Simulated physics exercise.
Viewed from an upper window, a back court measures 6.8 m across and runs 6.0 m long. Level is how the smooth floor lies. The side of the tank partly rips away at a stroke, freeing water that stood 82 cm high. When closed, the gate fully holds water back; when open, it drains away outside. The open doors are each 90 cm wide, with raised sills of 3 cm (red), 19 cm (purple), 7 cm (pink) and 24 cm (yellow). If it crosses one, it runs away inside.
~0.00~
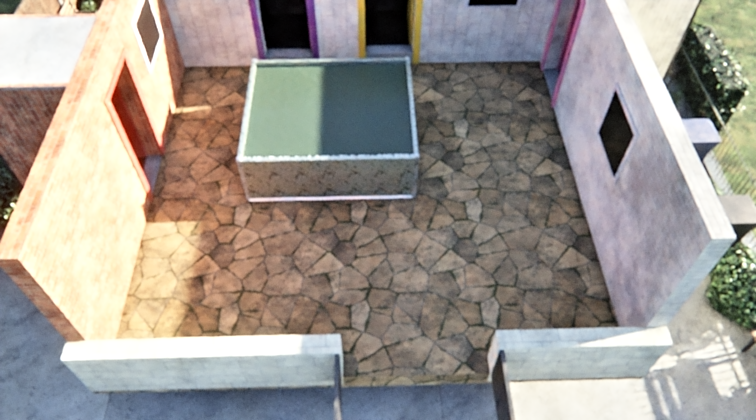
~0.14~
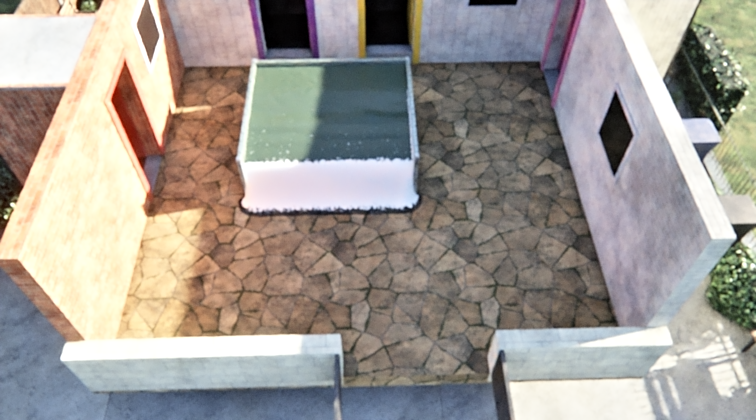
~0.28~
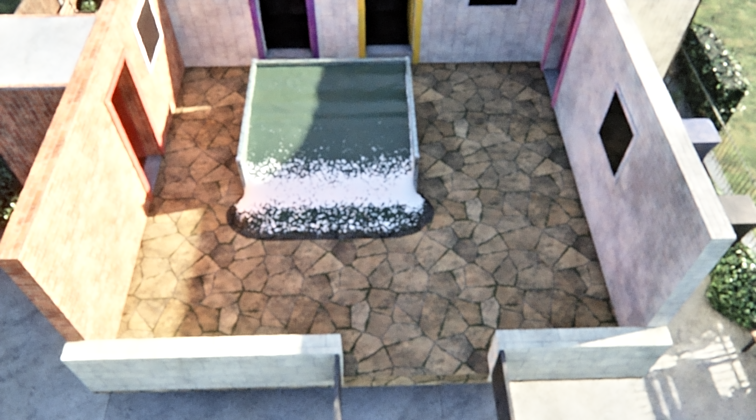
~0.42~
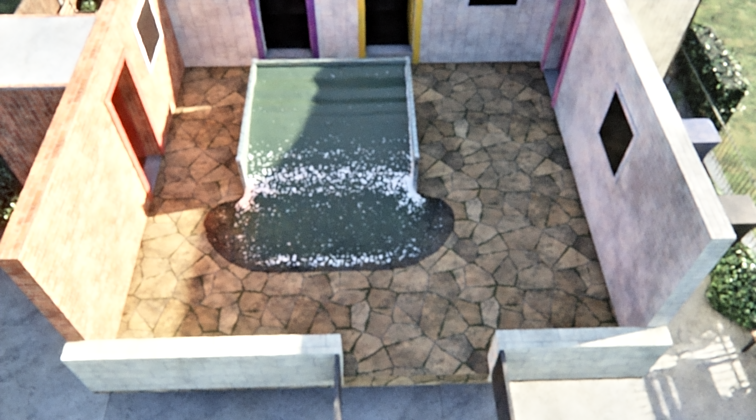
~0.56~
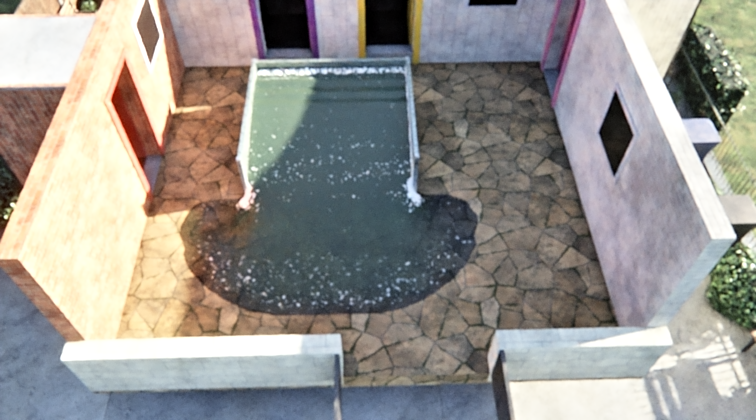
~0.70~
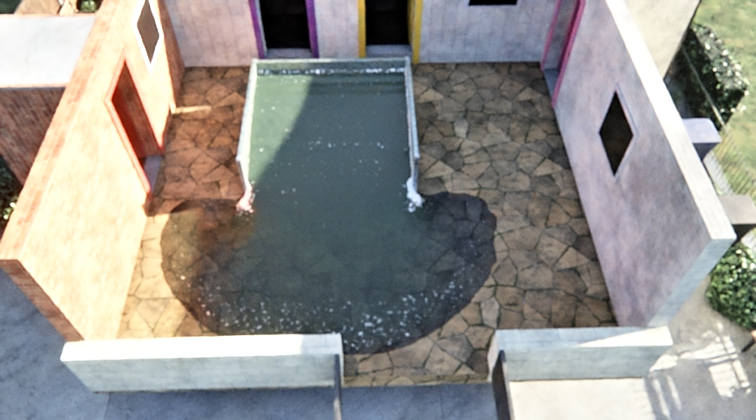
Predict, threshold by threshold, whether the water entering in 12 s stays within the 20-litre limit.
Prediction: Red door beyond the limit; purple door within the limit; pink door beyond the limit; yellow door within the limit.
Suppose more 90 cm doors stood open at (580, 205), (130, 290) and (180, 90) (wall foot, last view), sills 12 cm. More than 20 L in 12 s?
Result in order - not enough, more than that, more than that.
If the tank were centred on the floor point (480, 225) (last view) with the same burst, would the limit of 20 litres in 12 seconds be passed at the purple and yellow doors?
So the purple door keeps within it and the yellow door keeps within it.
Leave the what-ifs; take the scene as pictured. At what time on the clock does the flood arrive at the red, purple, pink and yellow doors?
Door times: Red 3.0 s / purple 4.0 s / pink 5.0 s / yellow 5.5 s.
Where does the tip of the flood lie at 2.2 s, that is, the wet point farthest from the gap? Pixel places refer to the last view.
Point: Roughly (617, 352) in the last view.
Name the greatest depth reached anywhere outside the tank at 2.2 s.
Peak depth: Approx. 58 cm.
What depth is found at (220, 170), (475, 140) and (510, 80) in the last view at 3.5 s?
Depths in turn: Roughly 7, 0 and 0 centimetres.
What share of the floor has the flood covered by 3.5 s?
I'd say around 60 %.
After 1.4 s water covers 45 % of the floor and is deepest (50 cm) near (304, 348); red door not reached, purple door not reached, pink door not reached, yellow door not reached.
After 2.2 s water covers 45 % of the floor and is deepest (58 cm) near (110, 365); red door not reached, purple door not reached, pink door not reached, yellow door not reached.
After 3.5 s water covers 60 % of the floor and is deepest (33 cm) near (110, 365); red door 8 cm at the sill, 2 L in, purple door not reached, pink door not reached, yellow door not reached.
After 7.0 s water covers 100 % of the floor and is deepest (18 cm) near (170, 130); red door 7 cm at the sill, 34 L in, purple door 13 cm at the sill, 0 L in, pink door 3 cm at the sill, 0 L in, yellow door 4 cm at the sill, 0 L in.
After 12.0 s water covers 100 % of the floor and is deepest (14 cm) near (421, 156); red door 7 cm at the sill, 100 L in, purple door 6 cm at the sill, 0 L in, pink door 10 cm at the sill, 105 L in, yellow door 8 cm at the sill, 0 L in.
